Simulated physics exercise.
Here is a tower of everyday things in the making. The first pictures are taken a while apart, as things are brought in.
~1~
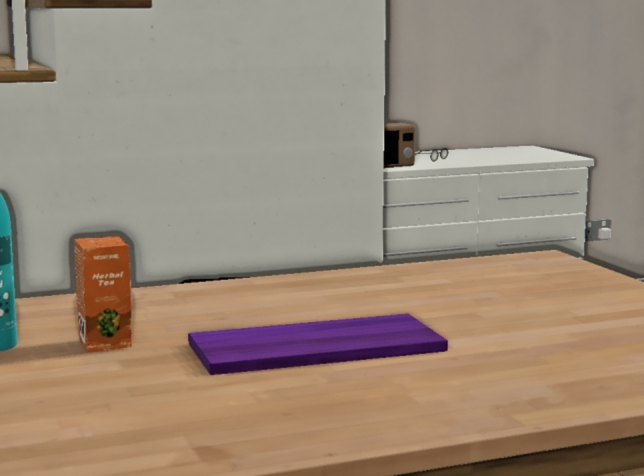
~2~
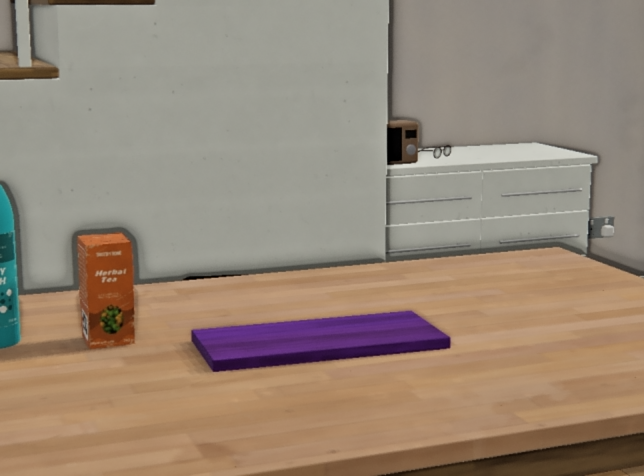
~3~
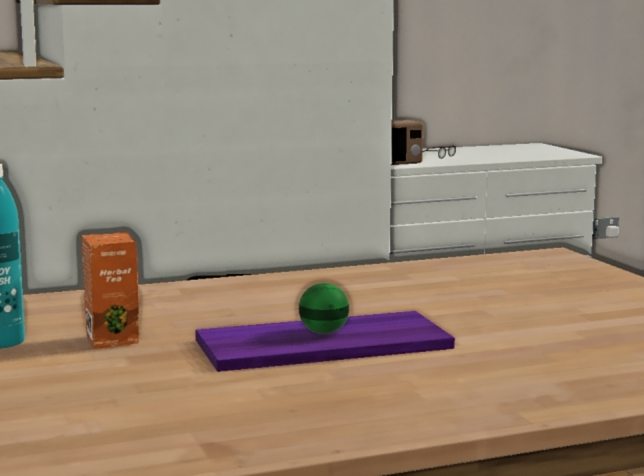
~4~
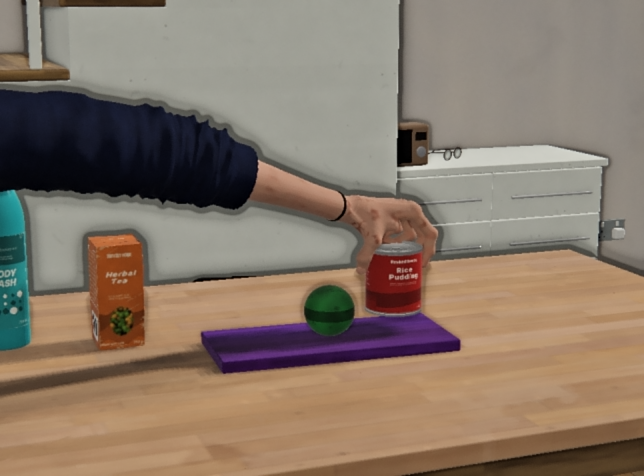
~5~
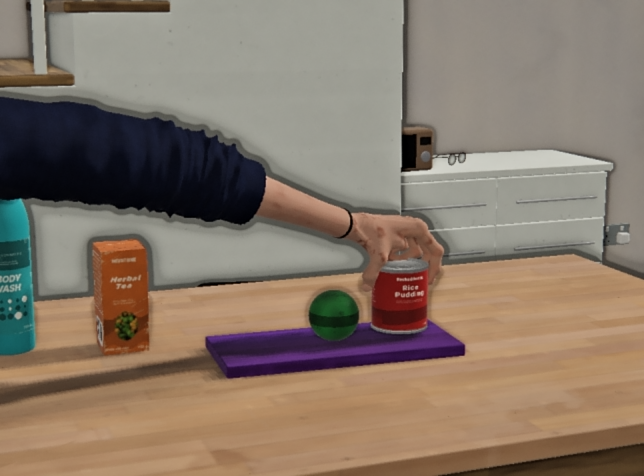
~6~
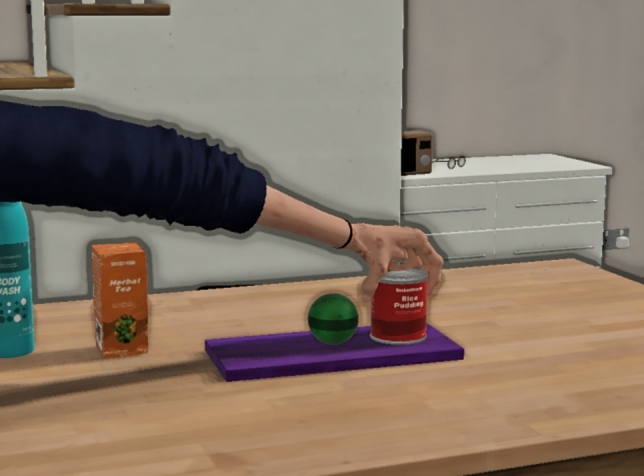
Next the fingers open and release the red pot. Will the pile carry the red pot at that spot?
In the end the pile holds.
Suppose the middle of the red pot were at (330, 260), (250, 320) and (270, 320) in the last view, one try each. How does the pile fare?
First, it comes apart; second, it keeps its balance; third, it stays up.
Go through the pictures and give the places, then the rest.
In the first picture, the last thing is not in view yet; orange carton (103, 293).
In the second picture, the last thing is not in view yet.
In the third picture, the last thing is not in view yet; orange carton (111, 289).
The fourth picture shows coming down; red pot (394, 278); green ball (329, 311).
The fifth picture shows coming down; red pot (400, 295); orange carton (121, 296).
The sixth picture shows set down, still held; red pot (399, 305); green ball (333, 319).
Then, 0.30 s past the last view, nothing moves.
Then, 0.70 s past the last view, red pot resting near (399, 306).
Finally, all 5 still in place. Final places as the last picture's camera would see them, red pot near (399, 306). The pile keeps its balance.
